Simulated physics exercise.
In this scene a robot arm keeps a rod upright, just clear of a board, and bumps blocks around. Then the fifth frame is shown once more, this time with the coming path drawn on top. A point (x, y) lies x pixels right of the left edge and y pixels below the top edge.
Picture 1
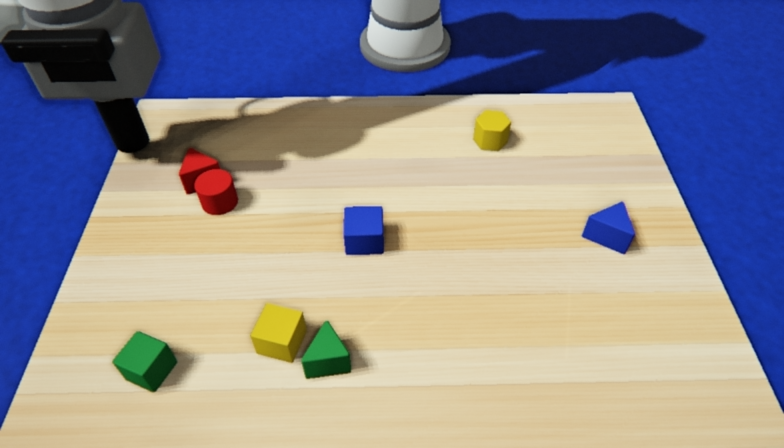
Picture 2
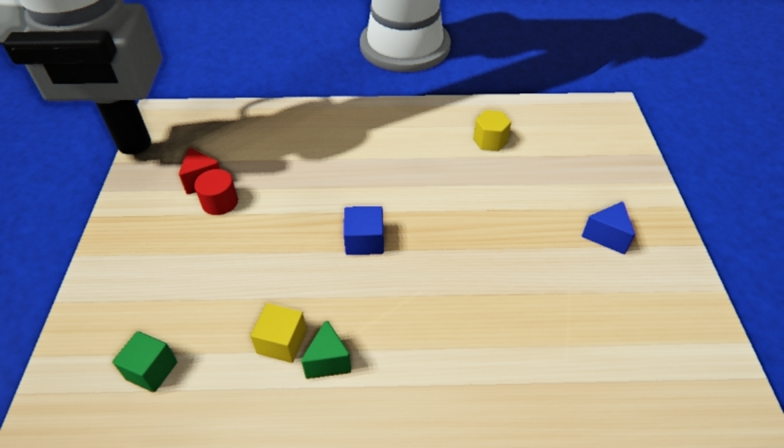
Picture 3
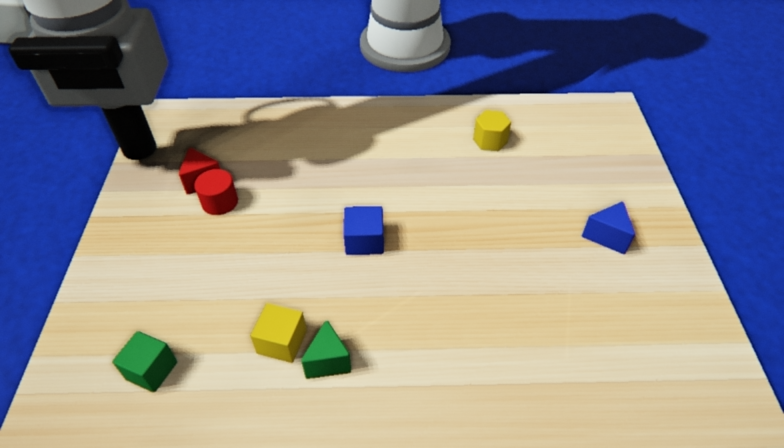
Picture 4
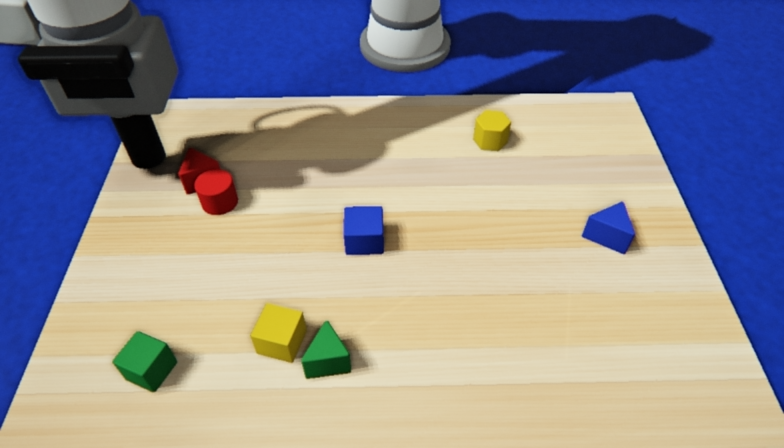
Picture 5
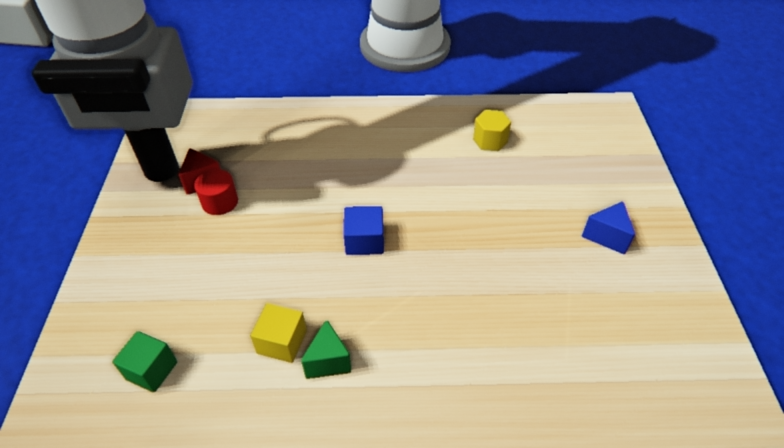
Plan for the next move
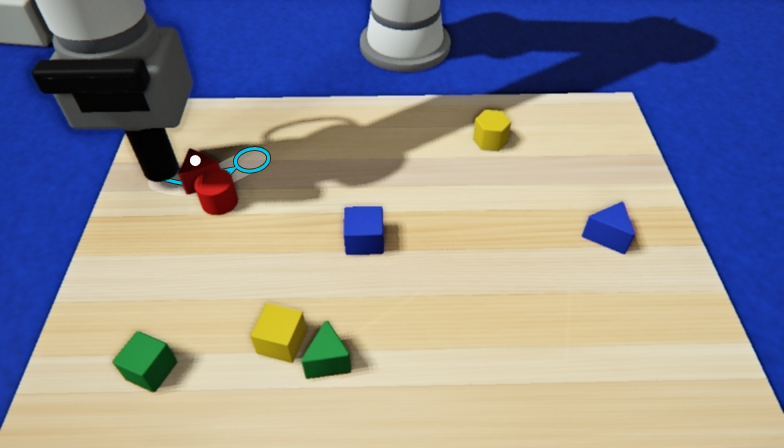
A robot arm with a black rod moves over the upper left of a pale wooden board on a blue surface, seen from above at an angle by a still camera. A red triangle and cylinder sit near it, with blue and yellow blocks beyond and green and yellow ones below. The rod barely stirs, then slides slightly right and downward beside the red pair, while every block stays still.
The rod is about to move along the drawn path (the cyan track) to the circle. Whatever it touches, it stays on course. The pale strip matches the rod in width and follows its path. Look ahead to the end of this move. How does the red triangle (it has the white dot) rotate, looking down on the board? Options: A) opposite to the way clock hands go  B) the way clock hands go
I'll go with B - the way clock hands go.
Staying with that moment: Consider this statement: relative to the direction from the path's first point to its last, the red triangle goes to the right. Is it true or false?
My answer: True.
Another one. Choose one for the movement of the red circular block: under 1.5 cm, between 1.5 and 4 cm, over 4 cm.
Overall it shifts less than 1.5 cm.
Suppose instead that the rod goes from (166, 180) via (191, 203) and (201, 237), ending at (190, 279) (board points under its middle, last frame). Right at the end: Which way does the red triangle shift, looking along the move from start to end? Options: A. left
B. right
Choice A: Left.
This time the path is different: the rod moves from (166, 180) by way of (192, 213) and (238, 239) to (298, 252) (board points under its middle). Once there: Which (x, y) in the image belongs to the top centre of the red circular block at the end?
Somewhere near (233, 185).
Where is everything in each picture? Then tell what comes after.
Rod tip (133, 143); block tops, red triangle (195, 161); red circular block (213, 181), in the first picture.
Rod (135, 144); blocks unchanged, in the second picture.
Rod (140, 149); blocks unchanged, in the third picture.
Rod (149, 158); blocks unchanged, in the fourth picture.
Rod (162, 170); red triangle (195, 161); red circular block (213, 181), in the fifth picture.
Path on the board, from (166, 180) over (195, 183) and (225, 173) to (252, 160); the dot is on the red triangle.
On the path given first. One third of the way, rod (192, 174); red triangle (219, 160); red circular block (219, 183).
Two thirds of the way, rod (223, 163); red triangle (248, 157), turned 15° clockwise; red circular block (221, 184).
At the end, rod (250, 150); red triangle (260, 156), turned 40° clockwise; red circular block (221, 184).
